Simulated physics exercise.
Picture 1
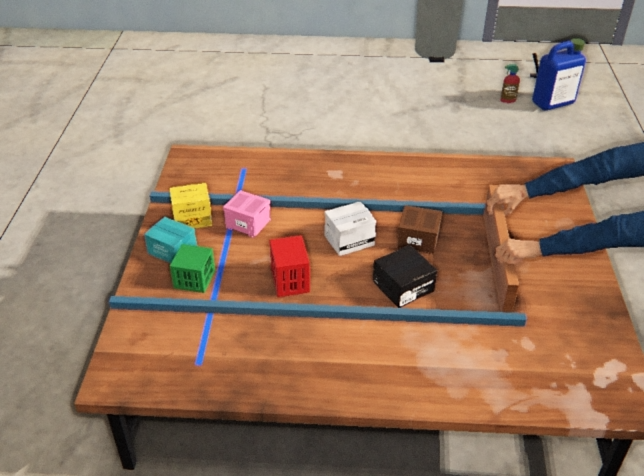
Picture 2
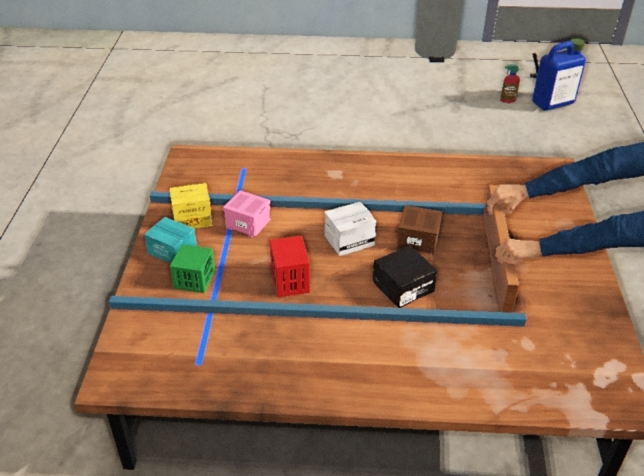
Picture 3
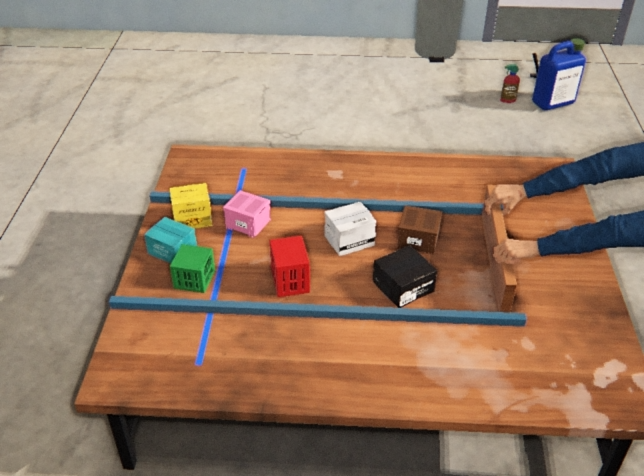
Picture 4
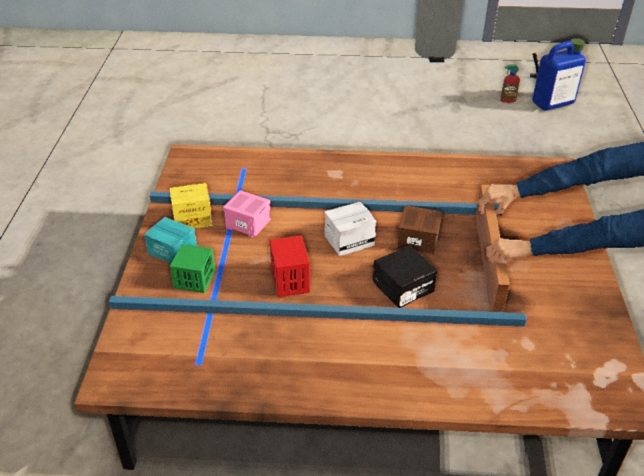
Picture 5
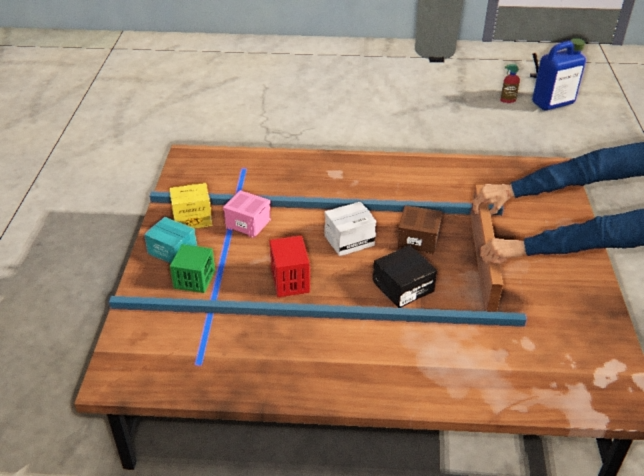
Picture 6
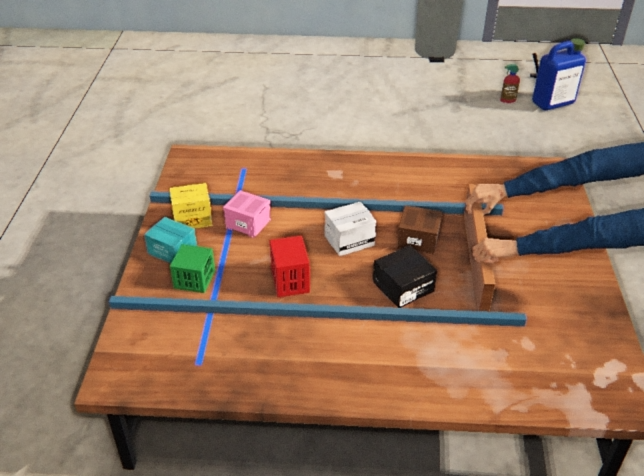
A wooden plank, held by two hands in blue sleeves at the right end of a table, at first stays almost still, then slides slightly left between two blue strips. It draws a little nearer the brown and black boxes, while all eight colourful boxes and crates remain in place.
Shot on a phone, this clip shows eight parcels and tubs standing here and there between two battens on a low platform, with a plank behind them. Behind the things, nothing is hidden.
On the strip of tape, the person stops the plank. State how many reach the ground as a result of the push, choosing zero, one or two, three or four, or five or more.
One or two reach the ground.
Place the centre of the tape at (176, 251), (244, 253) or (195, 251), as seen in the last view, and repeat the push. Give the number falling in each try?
In order: 6, 1 and 4.
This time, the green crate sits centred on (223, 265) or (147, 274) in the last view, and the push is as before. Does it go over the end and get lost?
For the green crate: It keeps its place, then it keeps its place.
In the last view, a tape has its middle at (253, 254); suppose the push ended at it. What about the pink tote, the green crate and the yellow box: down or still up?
First, the pink tote is safe; next, the green crate is safe; last, the yellow box takes the fall.
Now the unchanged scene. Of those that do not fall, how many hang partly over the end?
You'd get 2.
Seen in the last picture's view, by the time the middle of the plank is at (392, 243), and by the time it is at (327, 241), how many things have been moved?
By the first moment it's 3, by the second it's 5.
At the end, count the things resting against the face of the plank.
The count in contact is 2.
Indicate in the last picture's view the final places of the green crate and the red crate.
In the last picture the first middle sits at (124, 267) and the other at (157, 260).
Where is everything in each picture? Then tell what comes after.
Turquoise box (171, 241); yellow box (191, 207); green crate (193, 268); plank (499, 247); tape (225, 252), in the first frame.
Yellow box (191, 207); white parcel (350, 229), in the second frame.
Green crate (193, 269); red crate (290, 266), in the third frame.
Turquoise box (171, 241); plank (491, 247), in the fourth frame.
Yellow box (191, 207); brown tote (420, 230), in the fifth frame.
Turquoise box (171, 241); yellow box (191, 207); green crate (193, 269); plank (478, 246); tape (225, 252), in the sixth frame.
Soon after, none off yet; turquoise box at rest near (171, 241); yellow box at rest near (191, 207); green crate at rest near (193, 269).
At rest, the number that fall off is one or two; fallen, pink tote and yellow box.
